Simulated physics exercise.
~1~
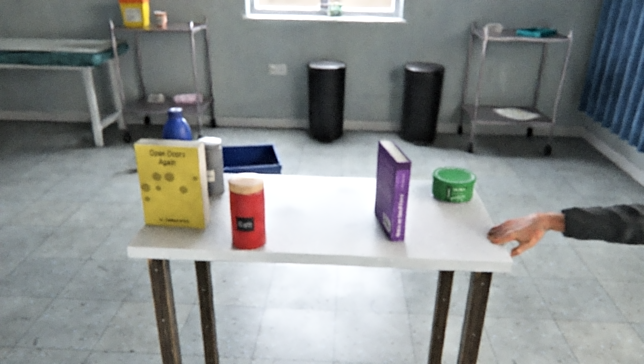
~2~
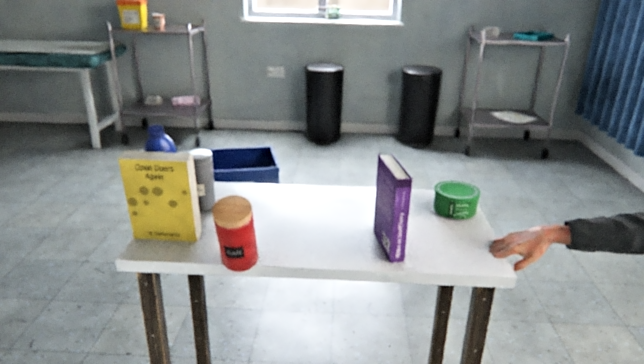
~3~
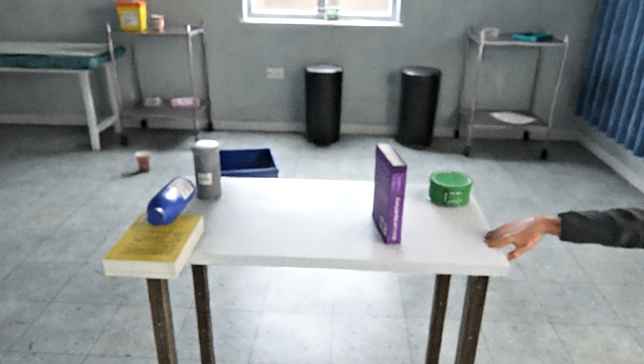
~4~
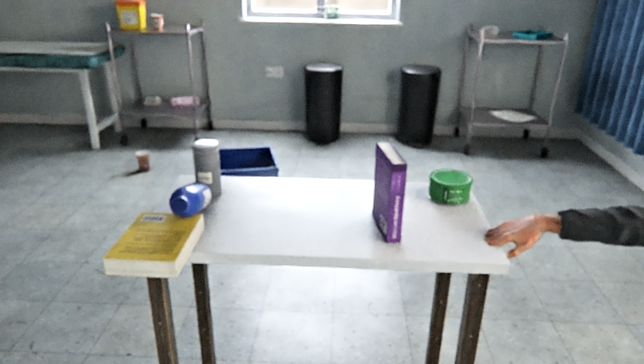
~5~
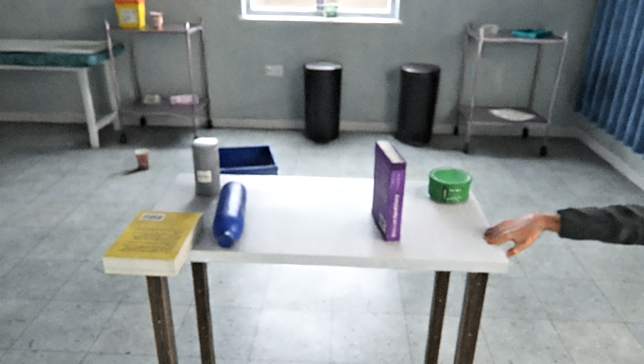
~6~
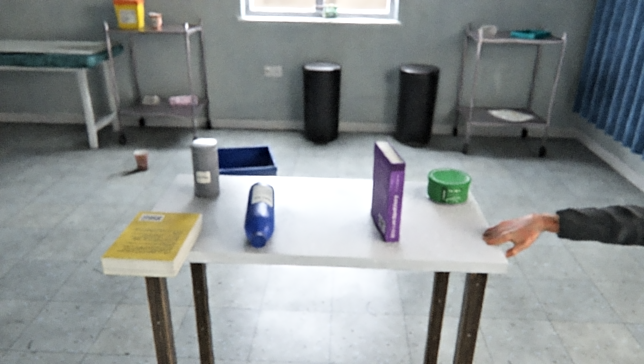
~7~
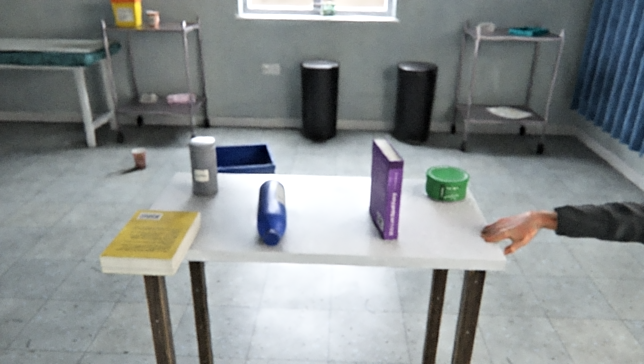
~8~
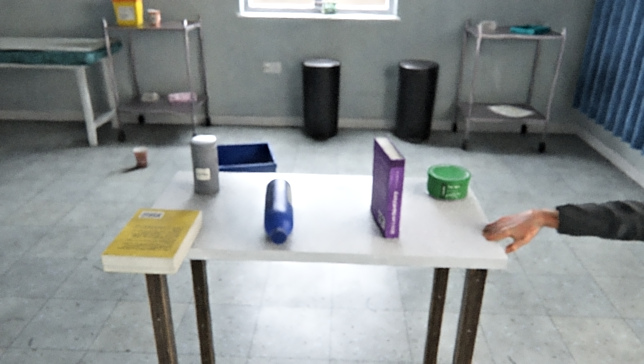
White table jolting beside a resting hand, yellow book and blue bottle toppling, red jar falling off, purple book staying upright.
